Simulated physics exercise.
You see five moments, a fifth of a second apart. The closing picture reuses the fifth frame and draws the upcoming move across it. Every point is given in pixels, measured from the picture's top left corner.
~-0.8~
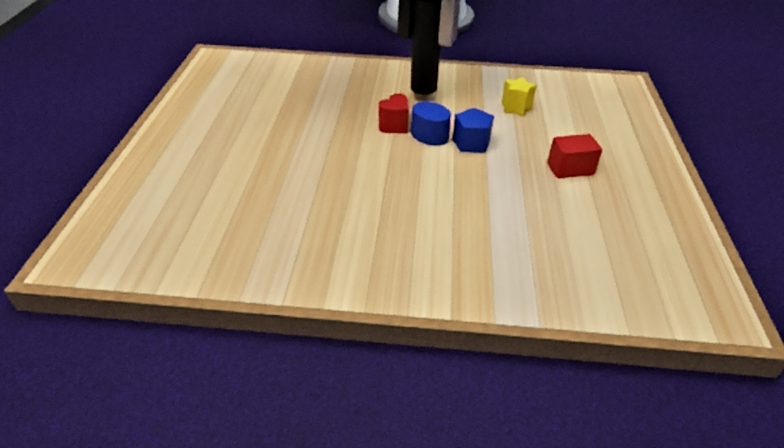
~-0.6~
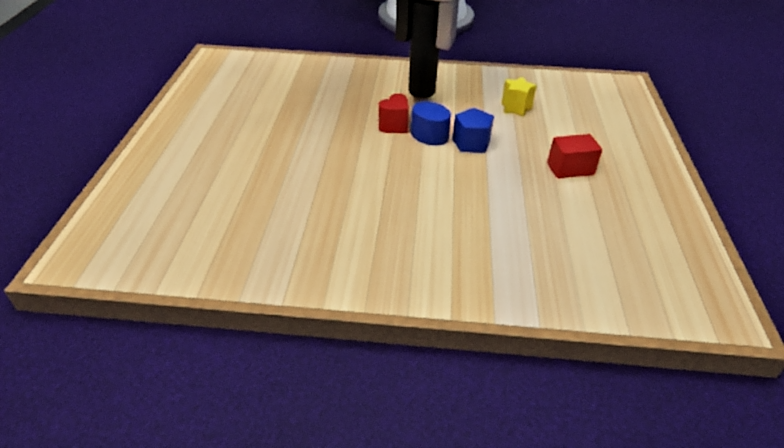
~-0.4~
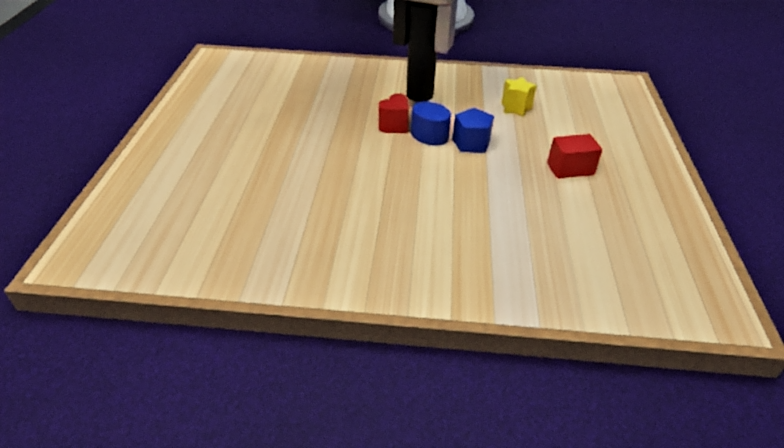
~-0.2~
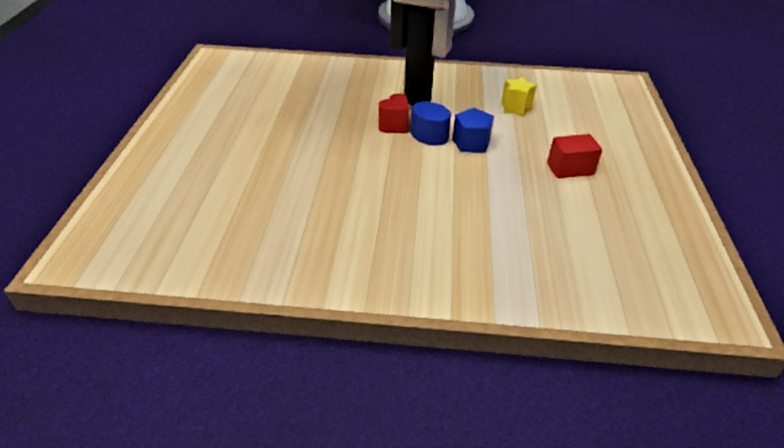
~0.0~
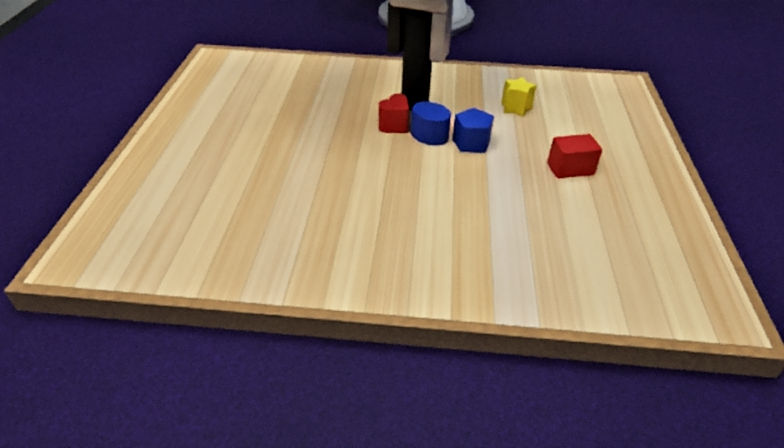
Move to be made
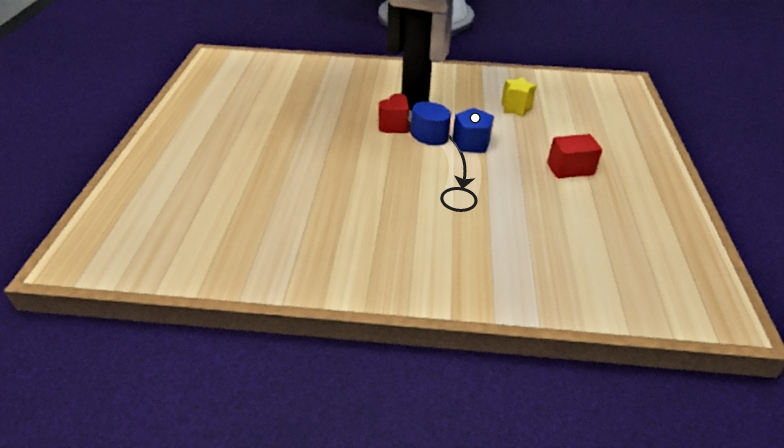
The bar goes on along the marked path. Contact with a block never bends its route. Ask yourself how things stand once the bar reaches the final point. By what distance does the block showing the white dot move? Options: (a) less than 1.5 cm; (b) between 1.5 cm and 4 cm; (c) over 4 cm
My answer is option b.
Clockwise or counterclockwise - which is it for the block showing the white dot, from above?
From the top: Counterclockwise.
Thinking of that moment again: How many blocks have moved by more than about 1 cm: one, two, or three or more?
I reckon the push displaces two of the blocks by more than 1 cm.
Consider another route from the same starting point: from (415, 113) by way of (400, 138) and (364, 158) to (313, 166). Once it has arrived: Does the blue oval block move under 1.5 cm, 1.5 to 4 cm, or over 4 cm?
The displacement of the blue oval block is 1.5-4 cm.
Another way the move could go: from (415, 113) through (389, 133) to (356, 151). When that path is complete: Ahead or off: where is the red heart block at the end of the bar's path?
At that point it is up front.
Drawn move, from (415, 113) via (448, 135) and (465, 165), ending at (459, 199); the dot is on the blue pentagonal block.
What follows on the original path. One third of the way, bar (449, 126); blue oval block (445, 129), turned 40° clockwise; blue pentagonal block (481, 120).
Two thirds of the way, bar (466, 156); blue oval block (442, 155), turned 95° clockwise; blue pentagonal block (499, 129), turned 70° anticlockwise.
At the end, bar (460, 189); red heart block still; blue oval block (422, 173), turned 170° clockwise; blue pentagonal block (499, 129), turned 70° anticlockwise.
